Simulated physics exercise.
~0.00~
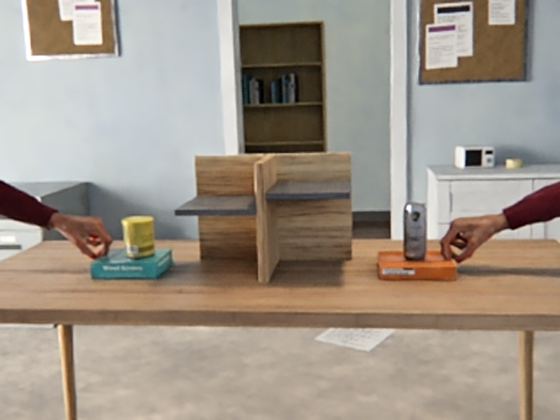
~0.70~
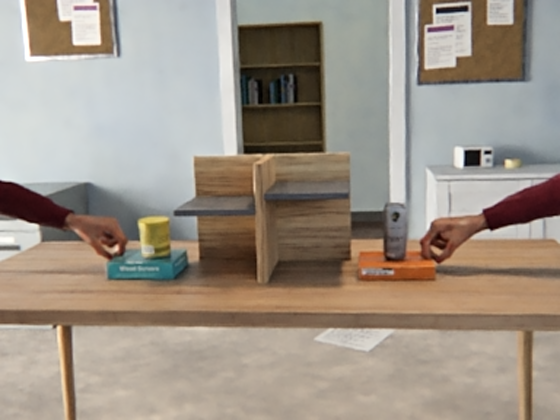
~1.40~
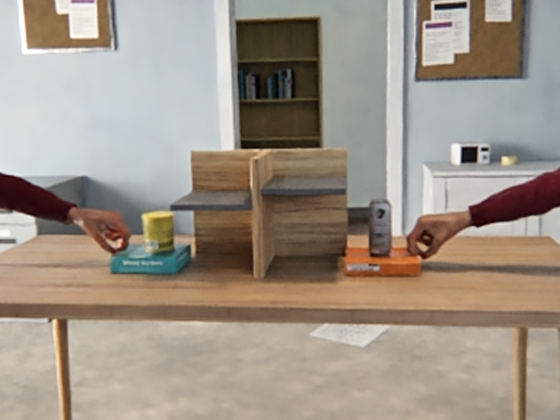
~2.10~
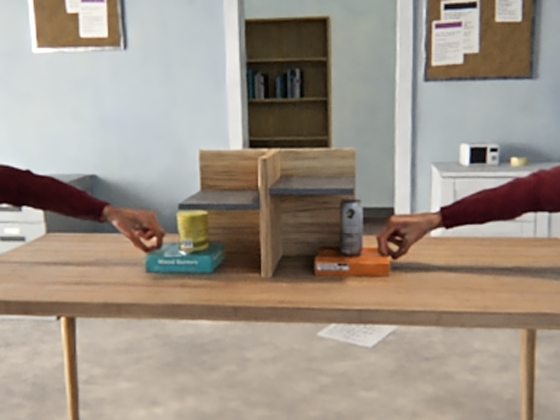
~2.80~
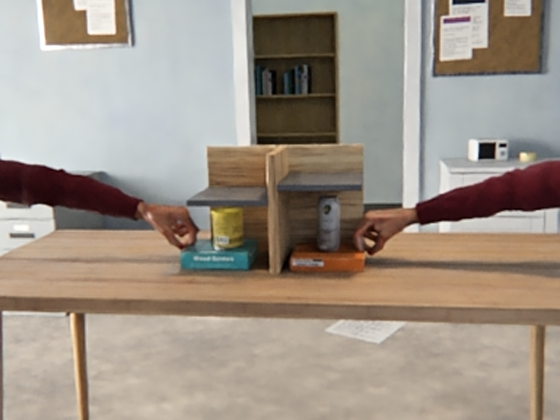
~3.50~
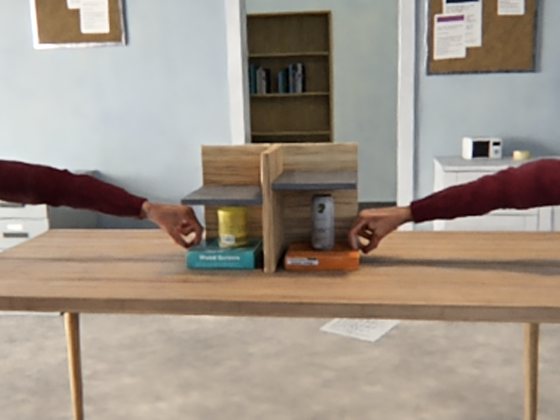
Two hands sliding a turquoise box carrying a yellow pot and an orange box carrying a can inward, both fitting under low shelves.
